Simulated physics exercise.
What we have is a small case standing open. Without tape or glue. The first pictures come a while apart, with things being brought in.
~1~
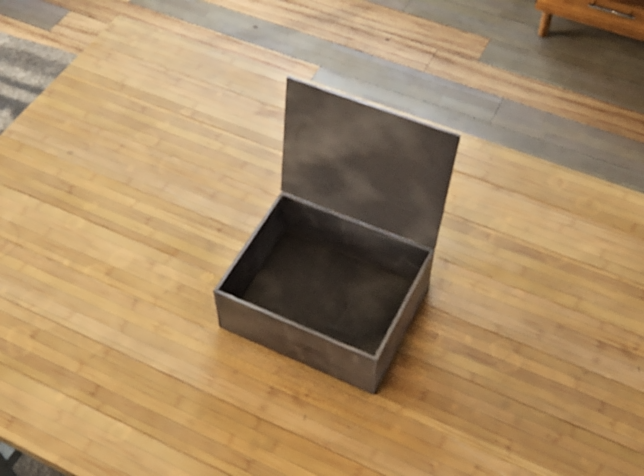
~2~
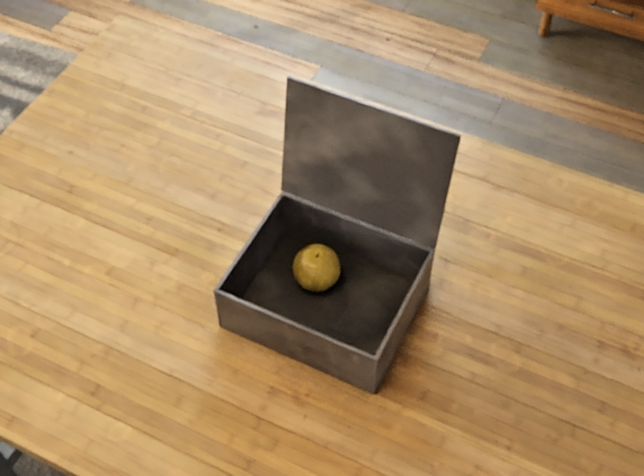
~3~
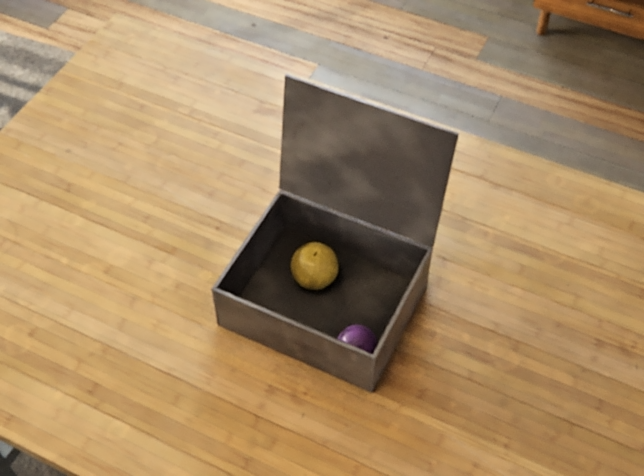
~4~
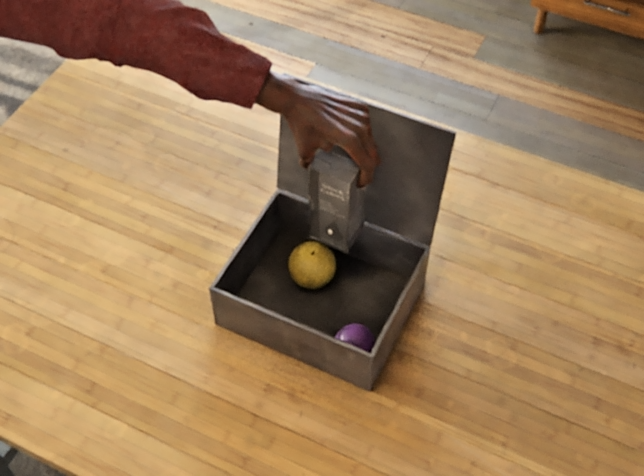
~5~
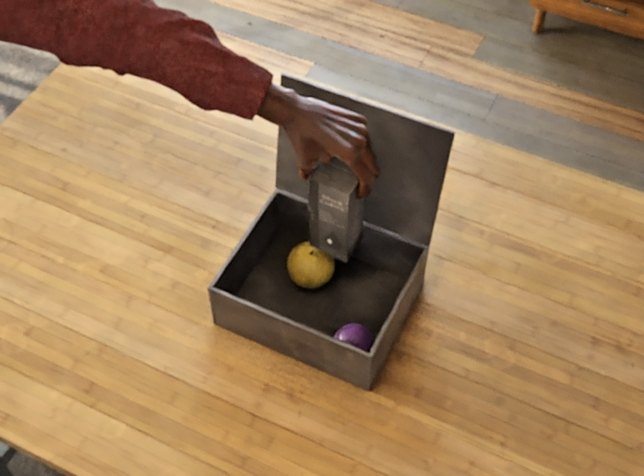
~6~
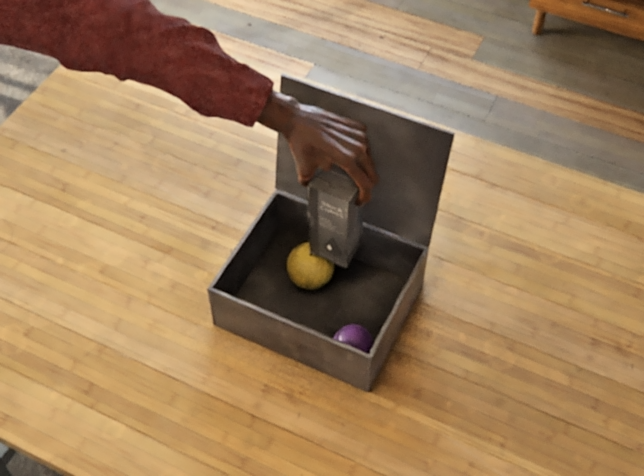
At the start, an open dark case sits empty on a wooden table. A yellow ball appears inside, then a purple ball near the front right corner. A hand in a red sleeve reaches in from the left, holding a grey carton and lowering it slightly beside the yellow ball.
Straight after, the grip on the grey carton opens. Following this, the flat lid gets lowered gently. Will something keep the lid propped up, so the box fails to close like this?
No, pretty clearly the lid lies closed.
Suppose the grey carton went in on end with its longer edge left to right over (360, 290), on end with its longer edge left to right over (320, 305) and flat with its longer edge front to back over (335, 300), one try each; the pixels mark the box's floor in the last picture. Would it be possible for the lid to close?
Going in order, the lid is left partly open, then is left partly open, then comes down all the way.
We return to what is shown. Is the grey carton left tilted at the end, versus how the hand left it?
Result: The grey carton leans over.
Then, 0.80 s past the last view, lid starting down; grey carton on its side near (356, 279); yellow apple displaced about its own width.
Then, 1.70 s past the last view, lid 51° above the rim; grey carton on its side near (356, 279); yellow apple displaced about its own width.
Finally, lid shut; down or leaning hard in the box, grey carton; moved from the start, yellow apple; purple ball still in place. Final places as the last picture's camera would see them, grey carton near (356, 279).
